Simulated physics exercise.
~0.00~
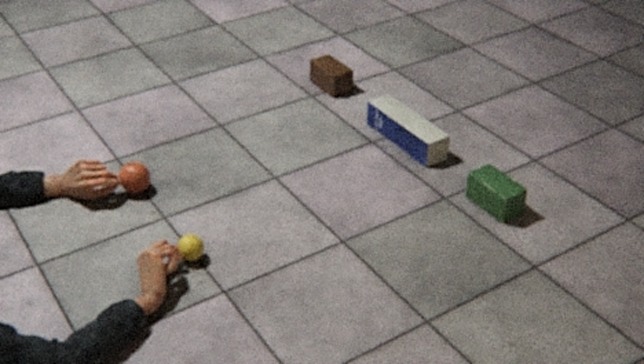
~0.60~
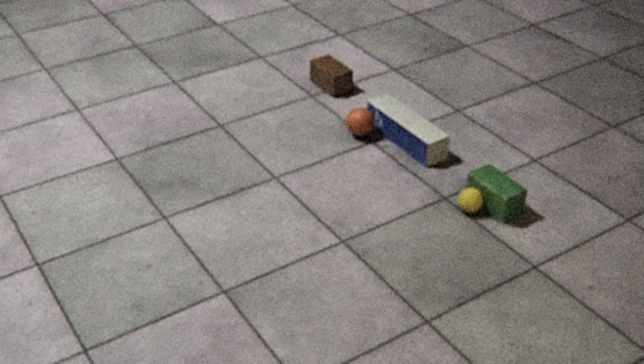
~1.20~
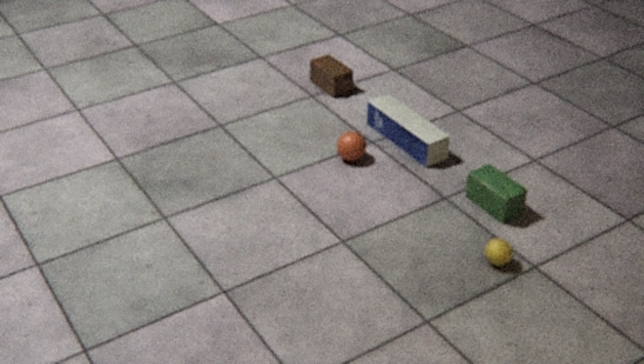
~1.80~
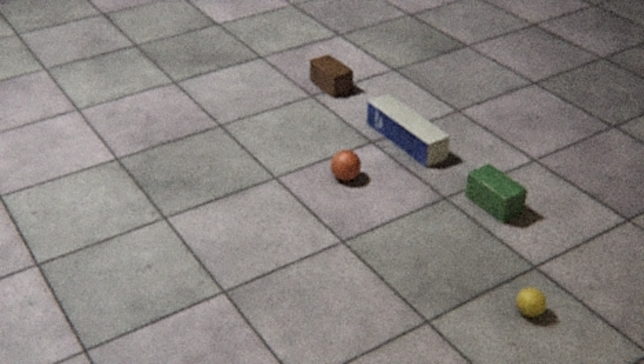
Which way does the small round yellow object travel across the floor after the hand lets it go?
It travels to the right, toward the green block, and ends up farther right than where it started.
